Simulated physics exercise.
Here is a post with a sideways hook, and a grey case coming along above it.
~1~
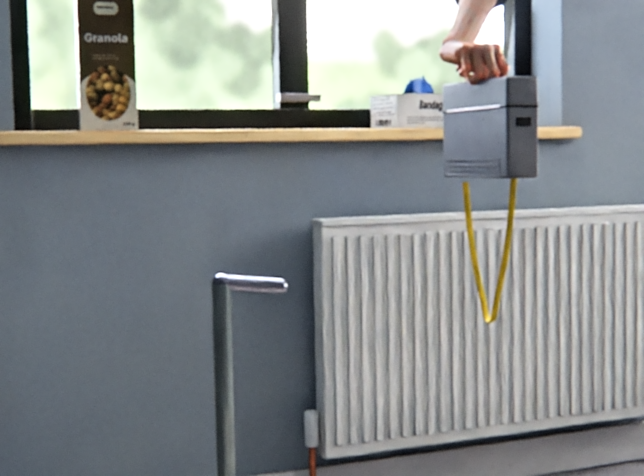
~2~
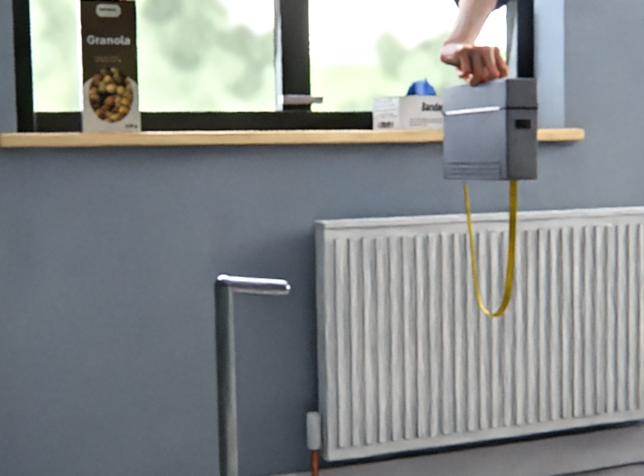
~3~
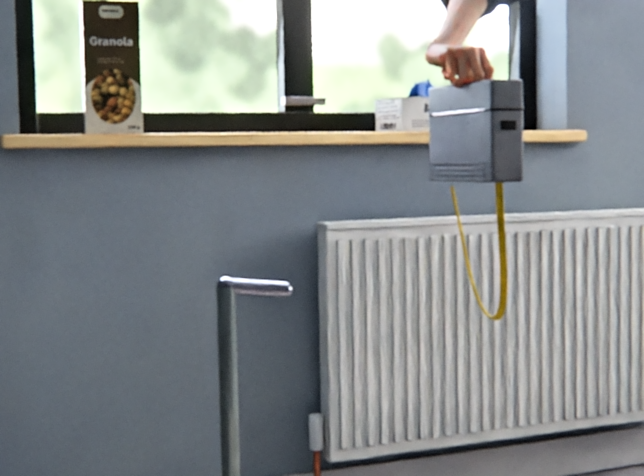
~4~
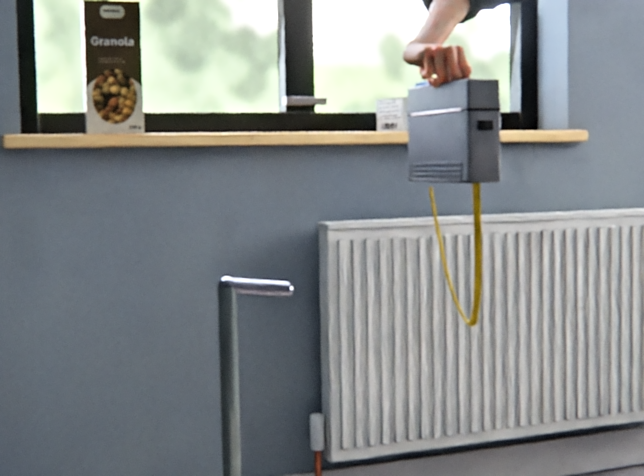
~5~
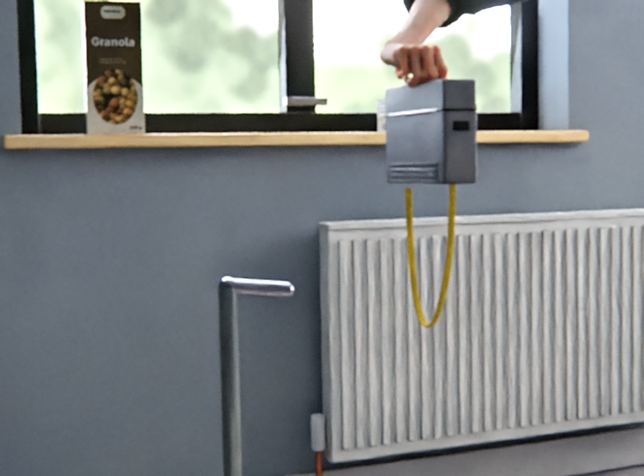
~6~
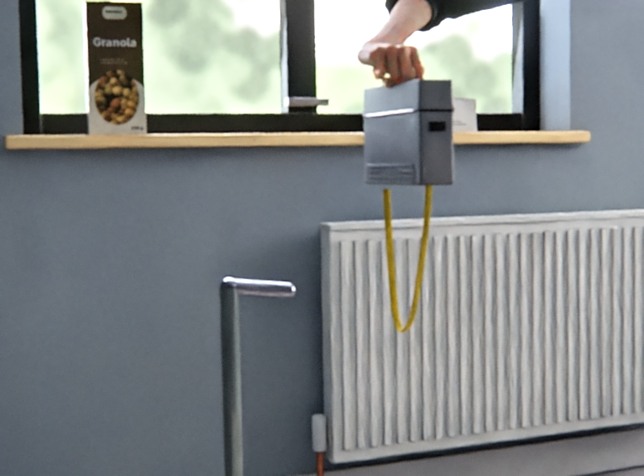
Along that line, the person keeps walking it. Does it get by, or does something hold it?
It is held back.
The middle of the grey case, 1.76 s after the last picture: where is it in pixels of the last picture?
At (173, 136) by that time.
Then, 0.90 s after the last picture, case nearing the post near (292, 135).
Then, 1.76 s after the last picture, case past the post near (173, 136).
At rest, case past the post near (113, 137); loop tight round the post, hand stopped. The grey case is jerked back by its loop.
